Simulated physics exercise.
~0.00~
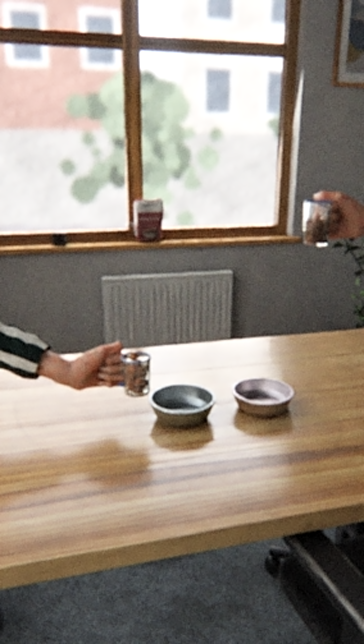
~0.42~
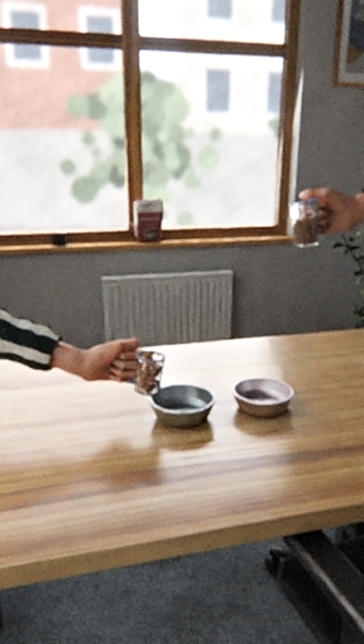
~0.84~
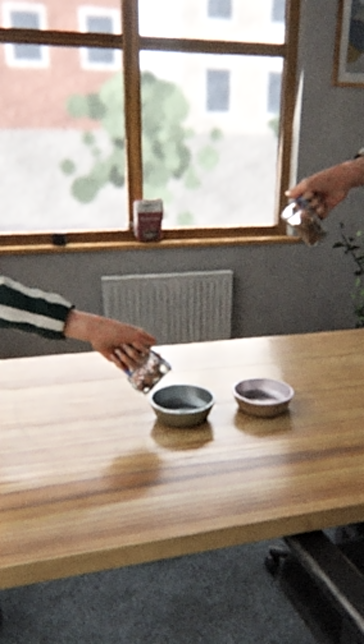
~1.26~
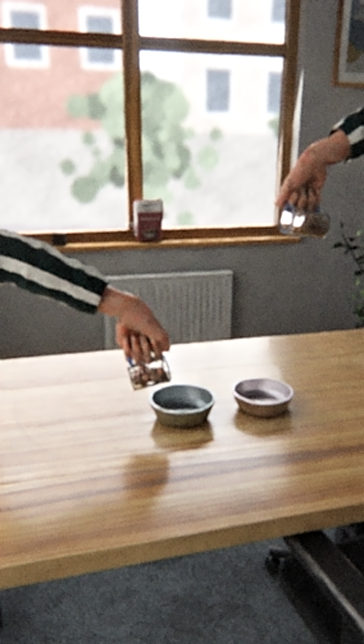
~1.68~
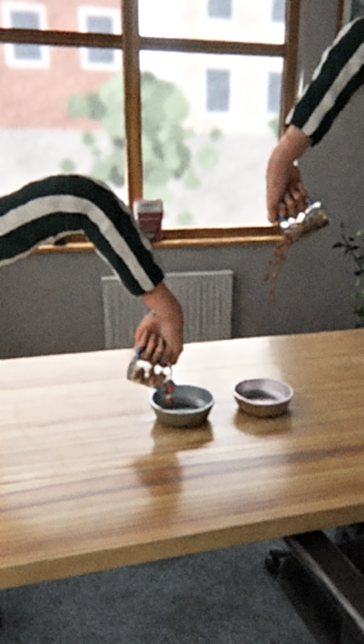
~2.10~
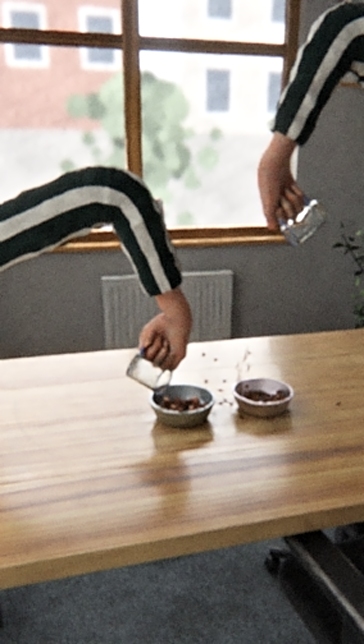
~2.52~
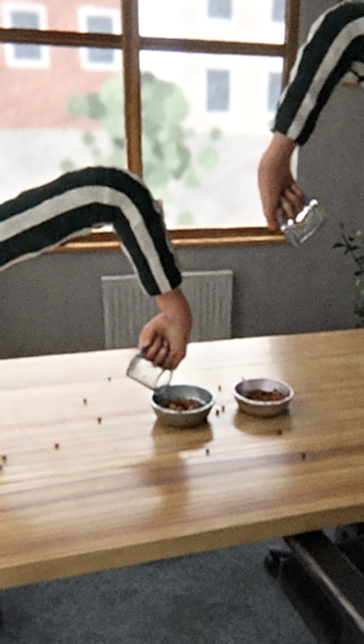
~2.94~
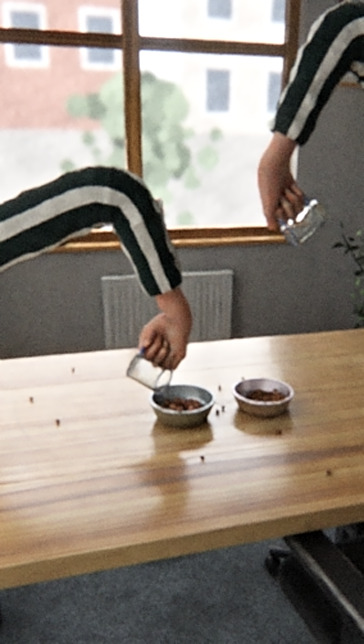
In a room with a wood-framed window and a pale radiator, a still camera looks slightly down on a shiny wooden table. A grey-green dish sits left of a pinkish one, and two hands, their arms in dark sleeves with white stripes, hold clear cups of small brown pieces, the right one much higher. Both hands move inward slightly and tip the cups until the pieces pour out. The left cupful drops into the near dish, while the right falls farther, some bouncing and scattering across the table. Finally both dishes hold brown pieces, with several strays lying around them.
